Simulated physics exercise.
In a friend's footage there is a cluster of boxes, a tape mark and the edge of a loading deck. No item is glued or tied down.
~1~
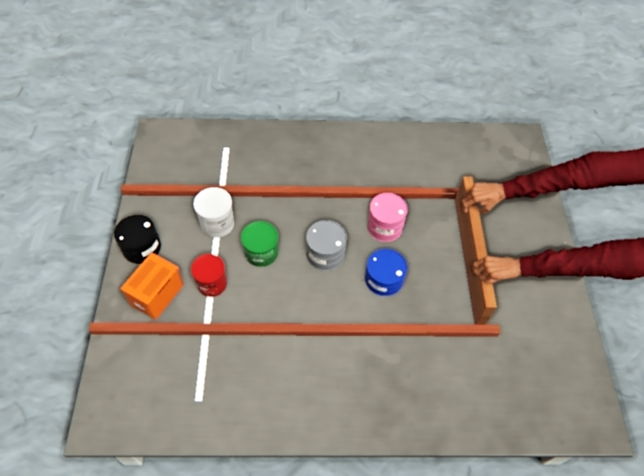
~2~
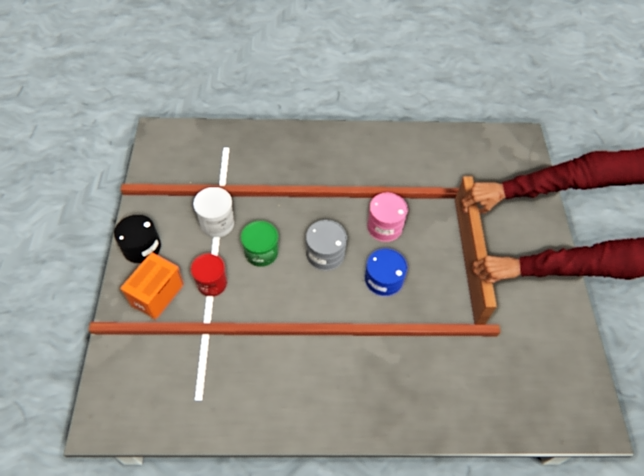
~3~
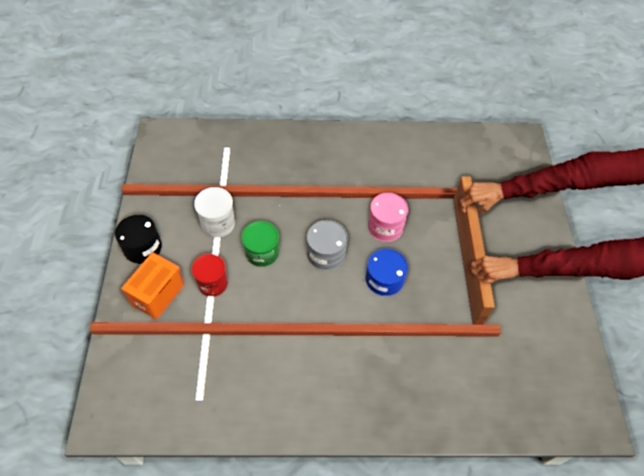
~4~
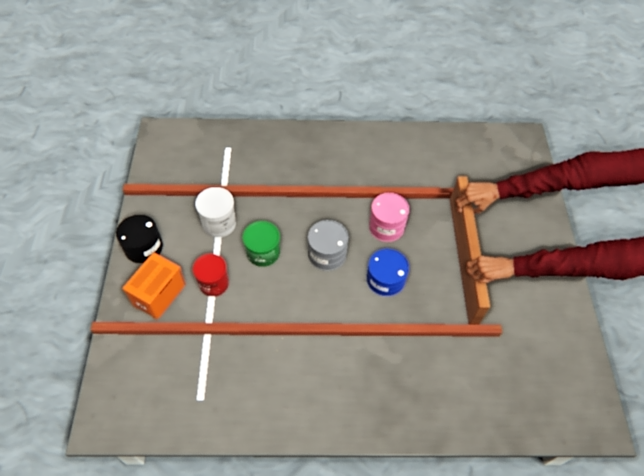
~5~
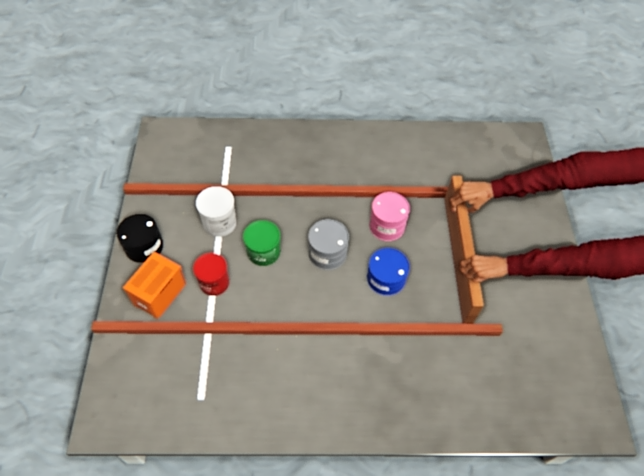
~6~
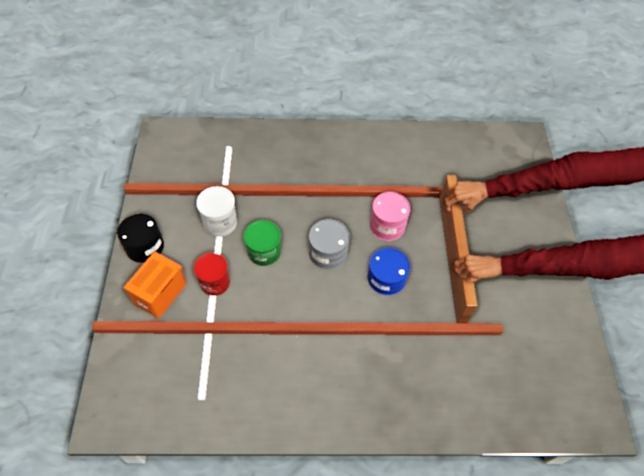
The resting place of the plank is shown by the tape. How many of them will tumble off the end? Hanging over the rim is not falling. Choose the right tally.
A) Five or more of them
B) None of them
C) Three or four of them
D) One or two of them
Option B: None of them.
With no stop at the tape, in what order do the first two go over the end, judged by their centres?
In sequence, the black canister and then the orange tote.
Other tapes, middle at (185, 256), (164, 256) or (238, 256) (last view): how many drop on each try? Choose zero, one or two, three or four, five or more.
Either one or two; three to four; not one.
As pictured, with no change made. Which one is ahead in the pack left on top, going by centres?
Foremost, the black canister.
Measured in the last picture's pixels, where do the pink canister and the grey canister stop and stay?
Pink canister: (202, 211); grey canister: (196, 245).
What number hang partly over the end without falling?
The number overhanging is 1.
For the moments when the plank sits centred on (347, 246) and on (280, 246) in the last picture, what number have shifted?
First 3, then 4.
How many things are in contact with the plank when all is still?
3 in contact.
A little later, none off yet; black canister at rest near (141, 238); orange tote at rest near (157, 286); white pail at rest near (218, 212).
When it is over, the number that fall off is zero.
